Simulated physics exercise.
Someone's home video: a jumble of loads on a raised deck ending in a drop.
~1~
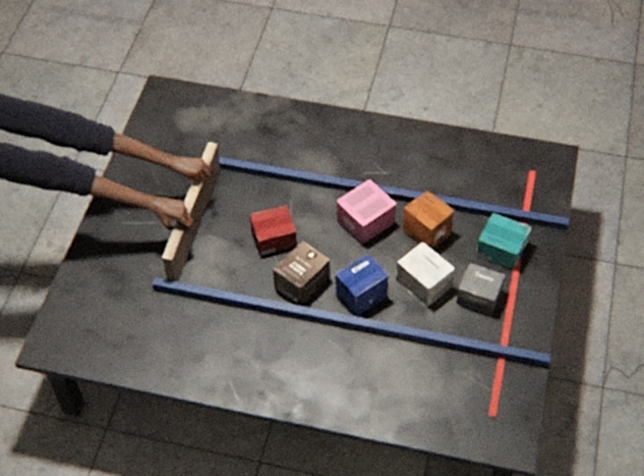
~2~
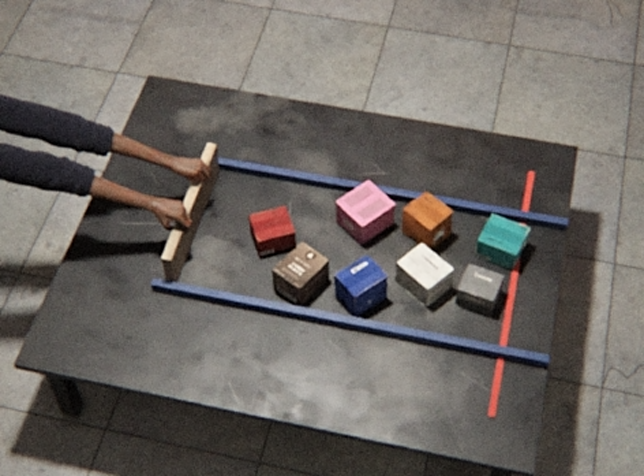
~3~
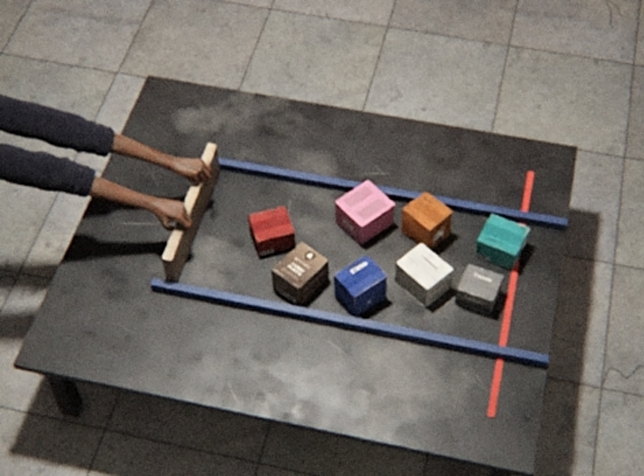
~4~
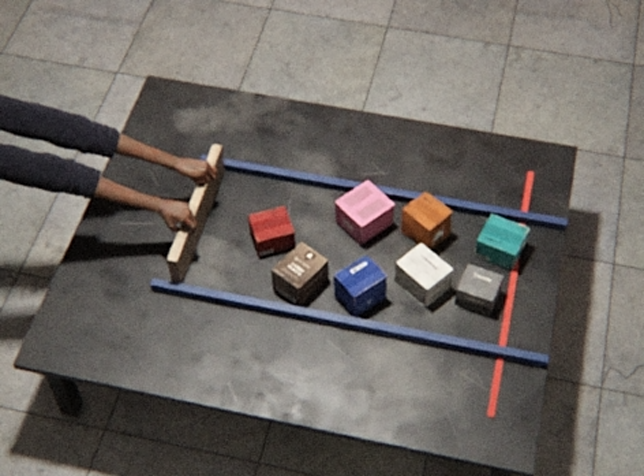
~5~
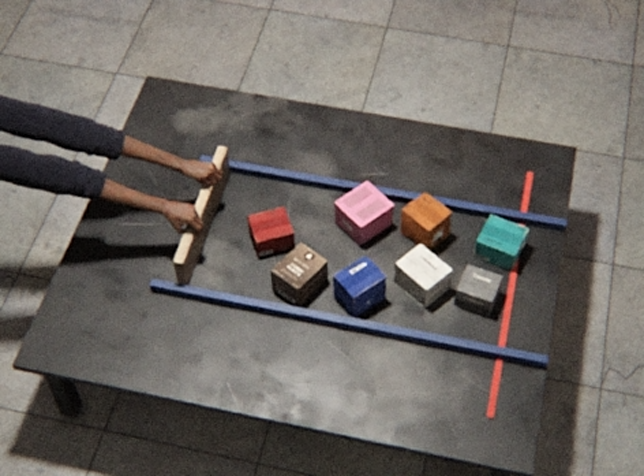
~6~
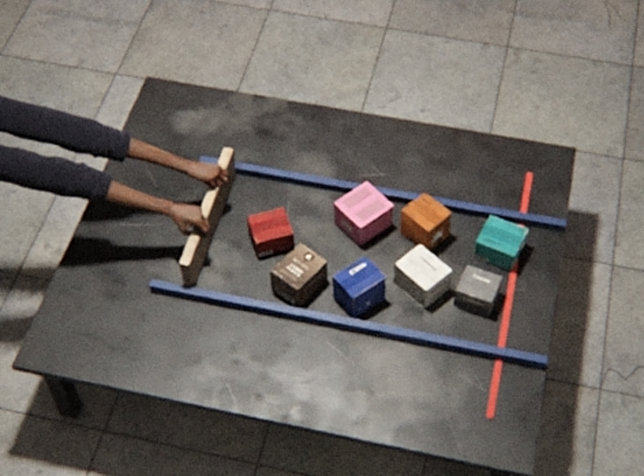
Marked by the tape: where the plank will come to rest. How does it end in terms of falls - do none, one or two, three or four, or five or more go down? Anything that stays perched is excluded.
Fallen: Five or more.
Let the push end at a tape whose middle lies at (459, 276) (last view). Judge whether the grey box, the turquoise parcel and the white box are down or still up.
The grey box is gone; the turquoise parcel is gone; and the white box keeps its place.
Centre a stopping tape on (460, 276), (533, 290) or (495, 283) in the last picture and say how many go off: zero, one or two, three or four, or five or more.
1 or 2; five or over; either three or four.
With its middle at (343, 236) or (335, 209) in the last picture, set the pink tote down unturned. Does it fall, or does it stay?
In turn it slips off; stays put.
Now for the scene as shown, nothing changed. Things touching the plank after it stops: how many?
Total: 3.
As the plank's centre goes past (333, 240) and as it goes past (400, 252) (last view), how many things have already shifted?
By then 4, and 8.
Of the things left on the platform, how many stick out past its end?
As for overhanging, the count is 0.
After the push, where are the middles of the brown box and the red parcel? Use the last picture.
(526, 314) and (532, 282), roughly.
Soon after, none off yet; turquoise parcel at rest near (501, 243); grey box at rest near (478, 291); white box at rest near (422, 276).
Then, none off yet; turquoise parcel moved a little near (514, 245); grey box moved about its own width near (505, 296); white box moved about its own width near (466, 282).
By the end, the number that fall off is five or more; fallen, blue parcel, orange parcel, white box, grey box and turquoise parcel.
